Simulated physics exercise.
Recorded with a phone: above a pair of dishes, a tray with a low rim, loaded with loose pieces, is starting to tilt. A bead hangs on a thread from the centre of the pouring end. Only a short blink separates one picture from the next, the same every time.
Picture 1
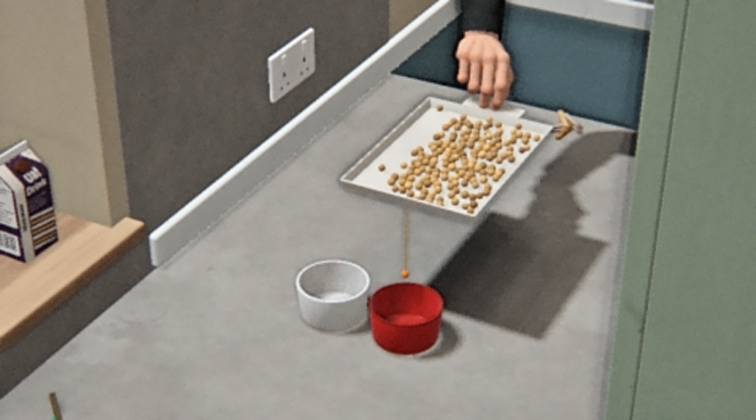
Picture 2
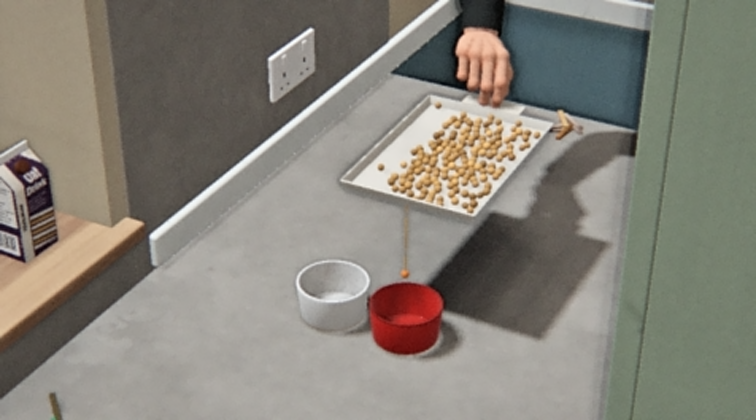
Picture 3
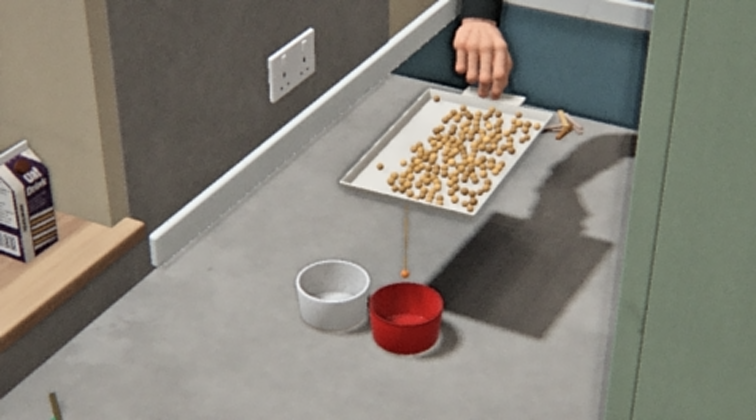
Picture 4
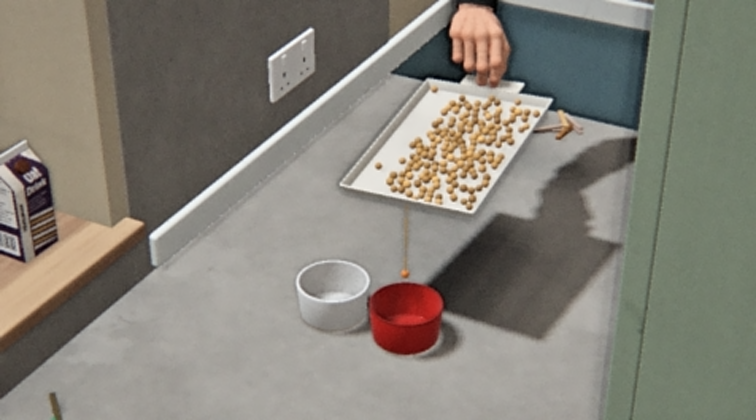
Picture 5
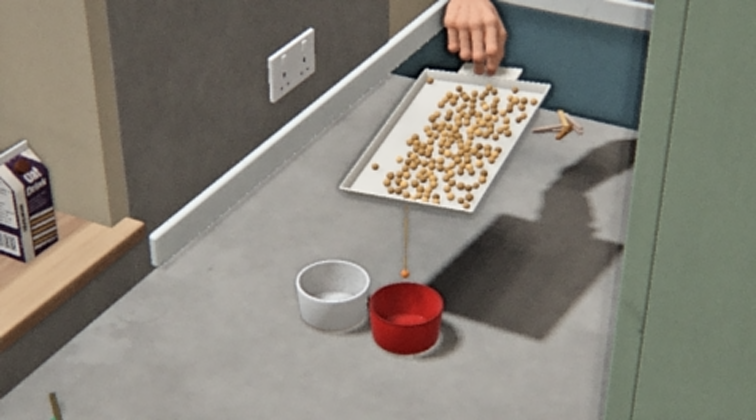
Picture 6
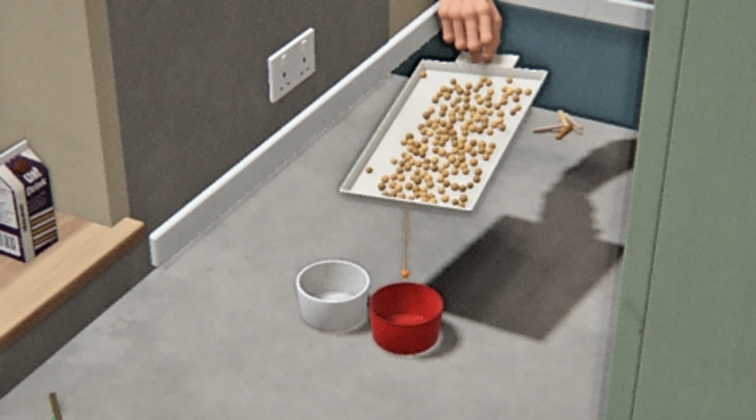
A white tray of round wooden beads, held by a hand at its far end, tilted gradually toward its lower left corner above a white dish and a red one, and the beads shifted slightly.
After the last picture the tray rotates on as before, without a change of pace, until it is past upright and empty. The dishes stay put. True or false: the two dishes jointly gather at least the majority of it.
True, they gather the majority.
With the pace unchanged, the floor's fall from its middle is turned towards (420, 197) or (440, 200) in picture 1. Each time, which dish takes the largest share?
I'd say the one to the right first, then the one to the right.
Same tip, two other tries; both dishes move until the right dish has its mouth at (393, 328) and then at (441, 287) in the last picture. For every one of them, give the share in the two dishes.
10 %, then 20 %.
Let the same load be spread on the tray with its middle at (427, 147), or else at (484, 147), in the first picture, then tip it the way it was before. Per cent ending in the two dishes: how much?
About 80 % and 70 %.
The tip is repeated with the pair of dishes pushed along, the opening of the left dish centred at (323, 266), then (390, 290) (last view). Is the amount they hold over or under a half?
At the first place most of it, at the second less than half.
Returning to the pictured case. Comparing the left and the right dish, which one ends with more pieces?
The fuller one is the left side.
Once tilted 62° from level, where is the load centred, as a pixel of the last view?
Near (351, 226).
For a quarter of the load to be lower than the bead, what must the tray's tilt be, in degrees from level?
About 60°.
Soon after the last picture, tray tipped steeply; about a third on the tray; a stray few in the right dish; about a quarter in the left dish; a small part outside both; about a quarter in the air.
A little later, tray tipped right over; a small part in the right dish; most in the left dish; a small part outside both; a stray few in the air.
Later still, tray tipped past a quarter turn; a small part in the right dish; most in the left dish; about a quarter outside both.
By the end, tray tipped past a quarter turn; a small part in the right dish; most in the left dish; about a quarter outside both.
